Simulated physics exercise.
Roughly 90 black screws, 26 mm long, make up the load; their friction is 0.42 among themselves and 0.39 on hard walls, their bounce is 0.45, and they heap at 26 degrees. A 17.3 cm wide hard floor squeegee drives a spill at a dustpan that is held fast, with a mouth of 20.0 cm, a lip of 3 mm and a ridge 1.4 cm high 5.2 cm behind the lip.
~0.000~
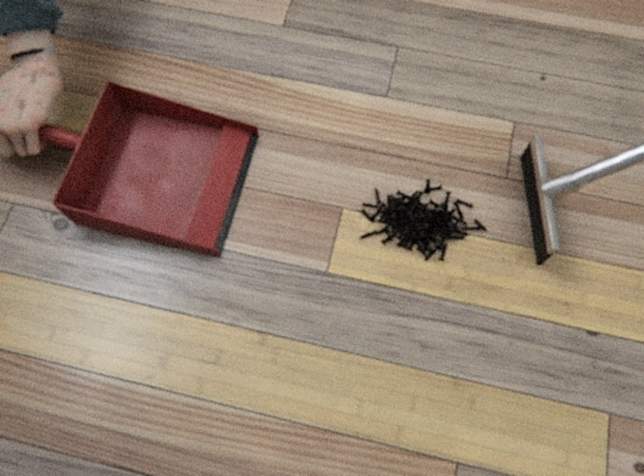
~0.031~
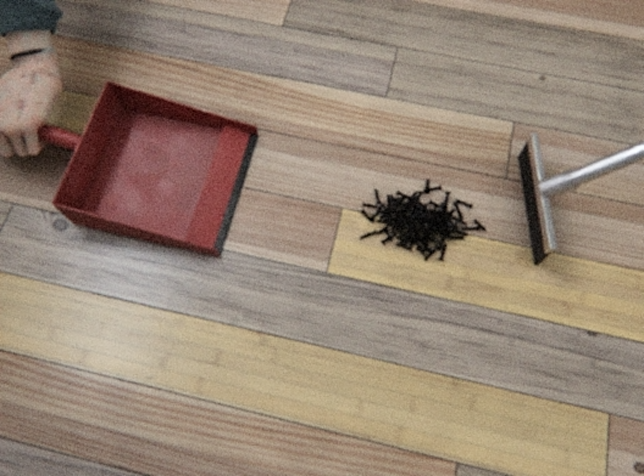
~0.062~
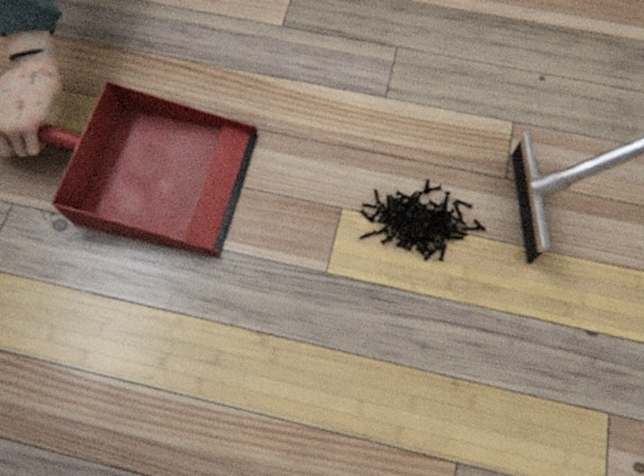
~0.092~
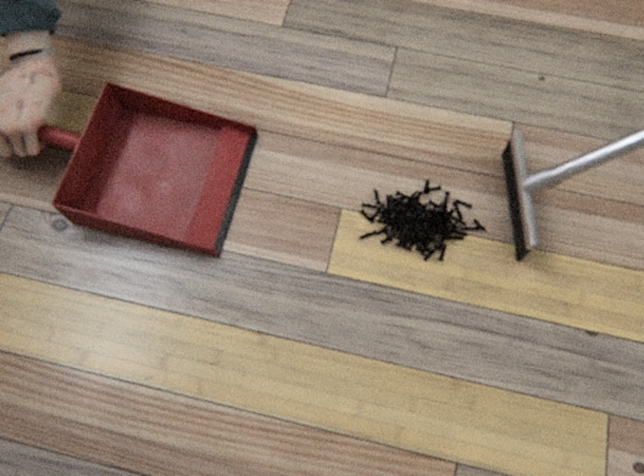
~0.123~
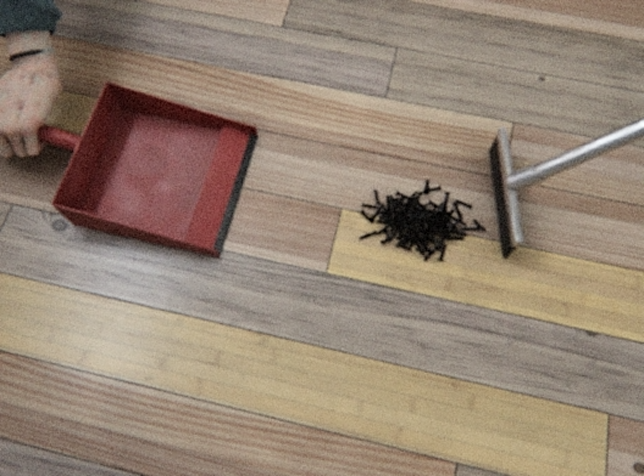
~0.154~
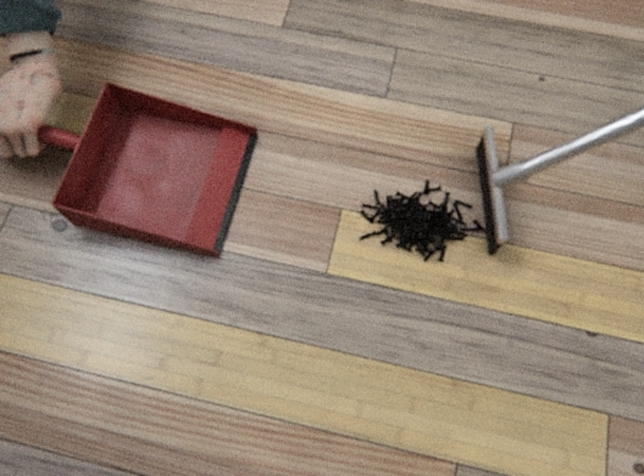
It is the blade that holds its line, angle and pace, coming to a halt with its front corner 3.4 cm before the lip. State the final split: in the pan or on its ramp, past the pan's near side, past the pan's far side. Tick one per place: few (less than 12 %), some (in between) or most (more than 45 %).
Pan - few; near side - few; far side - few.
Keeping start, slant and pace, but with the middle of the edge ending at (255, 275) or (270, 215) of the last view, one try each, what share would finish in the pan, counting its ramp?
First try around 0 %, second try around 5 %.
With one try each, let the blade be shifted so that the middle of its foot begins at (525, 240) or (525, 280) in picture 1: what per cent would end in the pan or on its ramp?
Estimates: 5 percent and 10 percent.
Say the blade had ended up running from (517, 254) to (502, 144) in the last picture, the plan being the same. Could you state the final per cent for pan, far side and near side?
Per cent by place - pan 0, far side 0, near side 25.
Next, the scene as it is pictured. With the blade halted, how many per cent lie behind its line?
Around 35 in a hundred.
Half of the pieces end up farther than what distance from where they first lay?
20 cm or so.
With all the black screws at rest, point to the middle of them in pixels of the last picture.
Close to pixel (267, 203).
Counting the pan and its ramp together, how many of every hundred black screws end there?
It comes to close to 0 percent.
After 0.39 s, middle of the blade 20 cm from the lip; 0 % over the lip, far side 0 %, near side 0 %.
After 0.54 s, middle of the blade 11 cm from the lip; 0 % over the lip, far side 0 %, near side 0 %.
After 0.82 s, middle of the blade 5 cm from the lip; 0 % over the lip, far side 0 %, near side 5 %.
In the end, at 1.9 s, pan 0 %, near side 5 %, far side 0 %, in front of the lip or behind the blade 95 %.
